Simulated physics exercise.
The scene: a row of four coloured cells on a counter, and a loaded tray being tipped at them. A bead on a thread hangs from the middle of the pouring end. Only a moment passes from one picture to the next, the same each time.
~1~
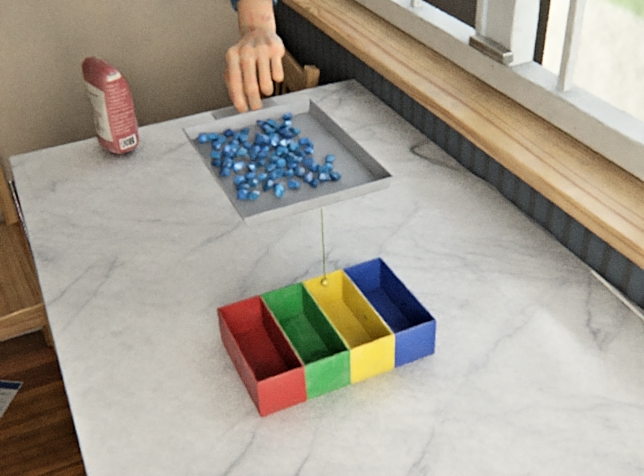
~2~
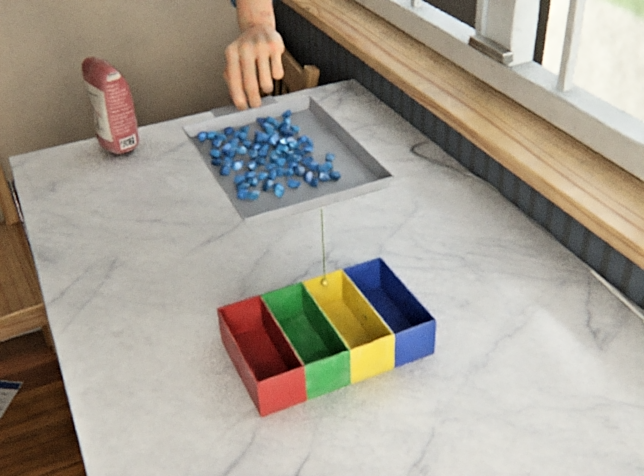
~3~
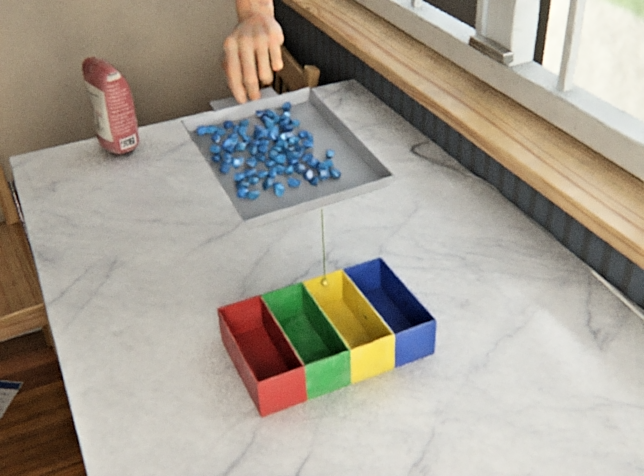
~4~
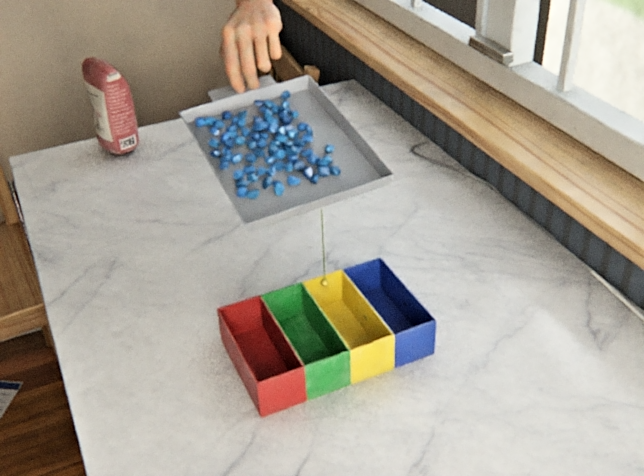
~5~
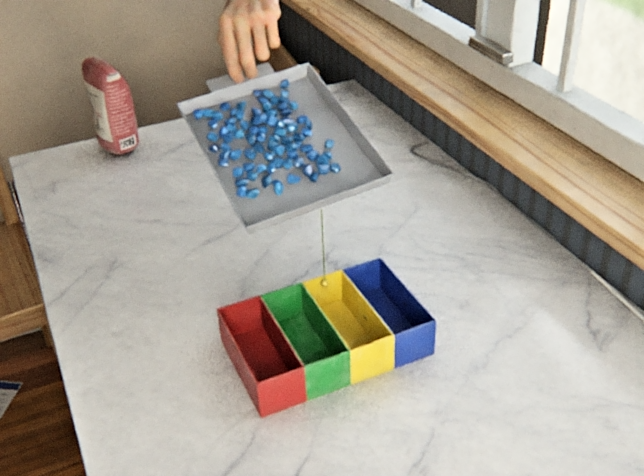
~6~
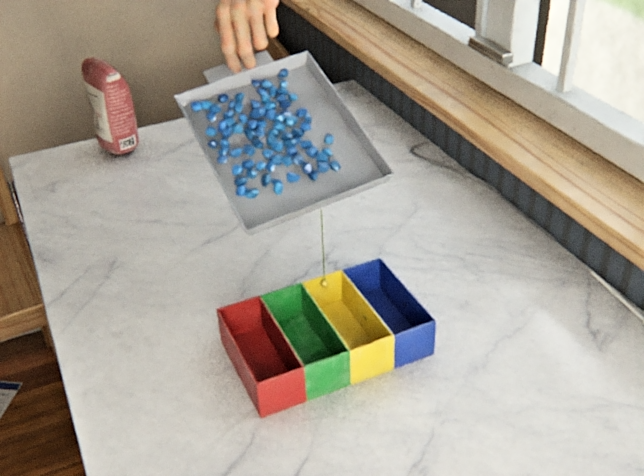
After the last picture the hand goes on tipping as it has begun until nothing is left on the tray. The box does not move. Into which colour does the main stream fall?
The red one ends fullest.
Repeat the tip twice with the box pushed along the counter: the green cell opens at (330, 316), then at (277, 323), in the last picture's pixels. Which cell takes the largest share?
The first try: The red cell. The second: Green.
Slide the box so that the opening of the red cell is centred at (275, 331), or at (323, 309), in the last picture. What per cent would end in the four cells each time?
The first gives 80 %, the second 10 %.
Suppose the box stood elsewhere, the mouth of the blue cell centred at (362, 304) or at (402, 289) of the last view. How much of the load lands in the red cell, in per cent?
About 20 and 60 per cent.
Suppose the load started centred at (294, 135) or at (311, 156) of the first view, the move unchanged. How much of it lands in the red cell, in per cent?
First some 70, then 50 per cent.
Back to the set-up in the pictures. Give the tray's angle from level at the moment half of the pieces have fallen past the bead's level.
Near 90 degrees.
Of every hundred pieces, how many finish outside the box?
Near 0 %.
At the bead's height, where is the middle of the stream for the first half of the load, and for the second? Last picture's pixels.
First near (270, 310), later near (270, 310).
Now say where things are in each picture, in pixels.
In the first frame, corners of the pouring end near (247, 214) and (388, 175), level; middle of the load near (262, 155), aquarium stones; bead on its thread near (325, 283); red cell near (282, 388); green cell near (328, 372); yellow cell near (372, 356); blue cell near (415, 341).
In the second frame, corners of the pouring end near (247, 215) and (388, 175), level; middle of the load near (262, 153).
In the third frame, corners of the pouring end near (247, 217) and (388, 174), tipped barely, lowest at the left corner; middle of the load near (262, 149).
In the fourth frame, corners of the pouring end near (247, 220) and (388, 173), tipped a little, lowest at the left corner; middle of the load near (261, 143).
In the fifth frame, corners of the pouring end near (248, 223) and (388, 172), tipped a little, lowest at the left corner; middle of the load near (260, 138).
In the sixth frame, corners of the pouring end near (248, 226) and (388, 172), tipped clearly, lowest at the left corner; middle of the load near (259, 132); red cell near (282, 389); green cell near (328, 373); yellow cell near (372, 357); blue cell near (414, 342).
Shortly afterwards, tray tipped steeply; the bulk on the tray; a little falling or outside the box.
Next, tray tipped past a quarter turn; a little on the tray; near half in the red cell; near a quarter in the green cell; only a few in the yellow cell; a little falling or outside the box.
Some moments later, tray tipped past a quarter turn; near two thirds in the red cell; near a third in the green cell; only a few in the yellow cell; only a few falling or outside the box.
In the end, tray tipped past a quarter turn; near two thirds in the red cell; near a third in the green cell; only a few in the yellow cell; none at all in the blue cell; only a few outside the box.
